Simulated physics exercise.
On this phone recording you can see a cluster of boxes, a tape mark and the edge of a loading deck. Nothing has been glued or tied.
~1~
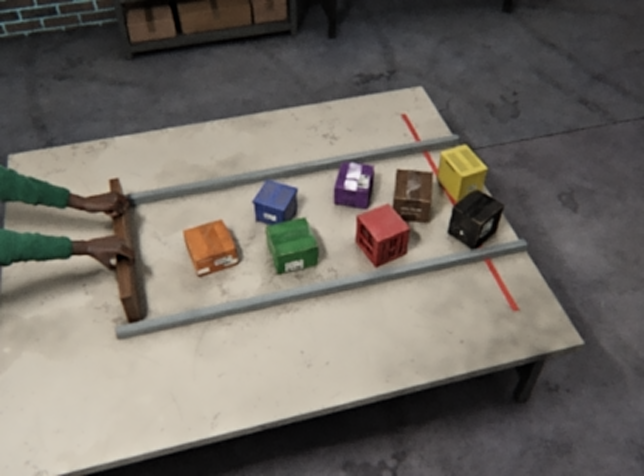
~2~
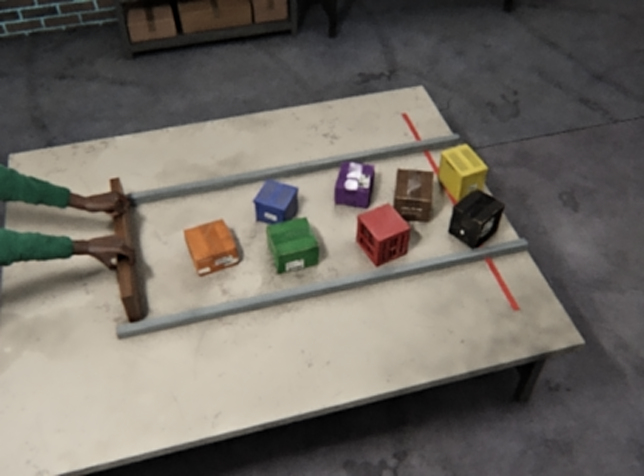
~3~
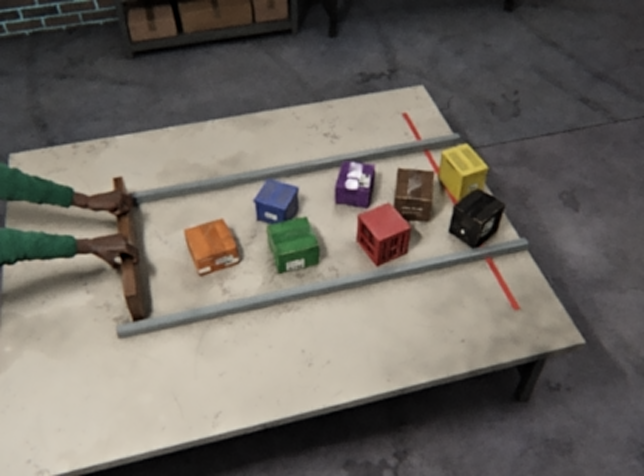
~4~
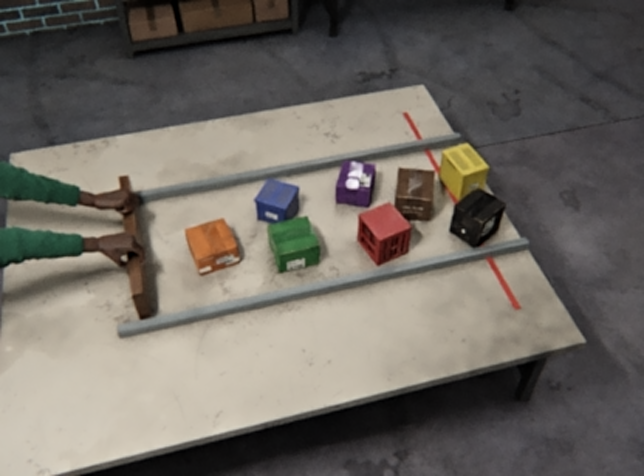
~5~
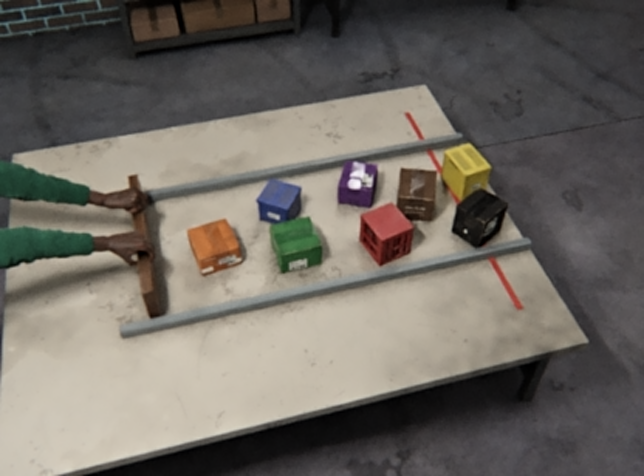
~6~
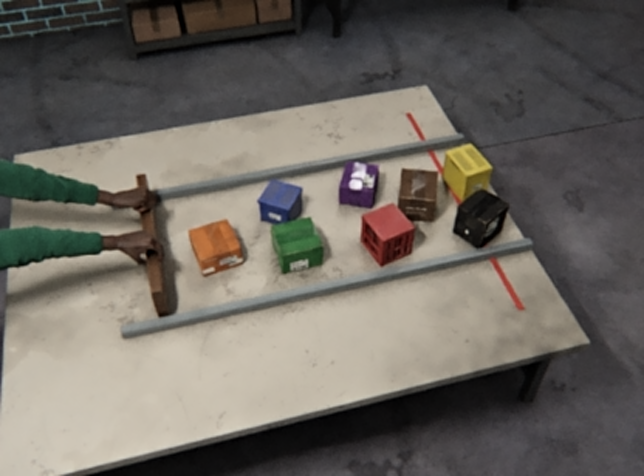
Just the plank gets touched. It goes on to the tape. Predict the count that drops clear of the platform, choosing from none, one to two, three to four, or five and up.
The count is five and up.
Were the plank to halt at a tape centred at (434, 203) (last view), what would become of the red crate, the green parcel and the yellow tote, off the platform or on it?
The red crate ends up down. The green parcel stays put. The yellow tote ends up down.
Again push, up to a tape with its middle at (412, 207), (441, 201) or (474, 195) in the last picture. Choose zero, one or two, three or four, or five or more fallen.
3 or 4; three to four; at least five.
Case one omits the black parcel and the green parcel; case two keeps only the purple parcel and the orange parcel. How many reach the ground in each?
Going first to second: 3 and 4.
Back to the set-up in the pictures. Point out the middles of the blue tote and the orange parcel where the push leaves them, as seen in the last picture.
Final positions: Near (461, 164); near (481, 194).
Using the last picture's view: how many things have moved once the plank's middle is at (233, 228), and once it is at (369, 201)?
2 by the first point, 8 by the second.
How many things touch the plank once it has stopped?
It's touching 2 at the end.
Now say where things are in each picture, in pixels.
Yellow tote (461, 174); black parcel (475, 219); brown parcel (412, 196); plank (124, 248); tape (452, 199), in the first frame.
Black parcel (476, 219); blue tote (277, 204), in the second frame.
Brown parcel (413, 195); plank (128, 247), in the third frame.
Yellow tote (463, 173); green parcel (294, 244), in the fourth frame.
Black parcel (479, 218); orange parcel (215, 247), in the fifth frame.
Yellow tote (466, 174); black parcel (480, 218); brown parcel (417, 195); plank (152, 244); tape (457, 198), in the sixth frame.
Soon after, none off yet; yellow tote at rest near (466, 174); black parcel at rest near (480, 218); brown parcel at rest near (417, 195).
Then, none off yet; yellow tote moved a little near (472, 173); black parcel moved about its own width near (513, 216); brown parcel moved a little near (437, 189).
At rest, the number that fall off is five or more; fallen, green parcel, purple parcel, red crate, brown parcel, black parcel and yellow tote.
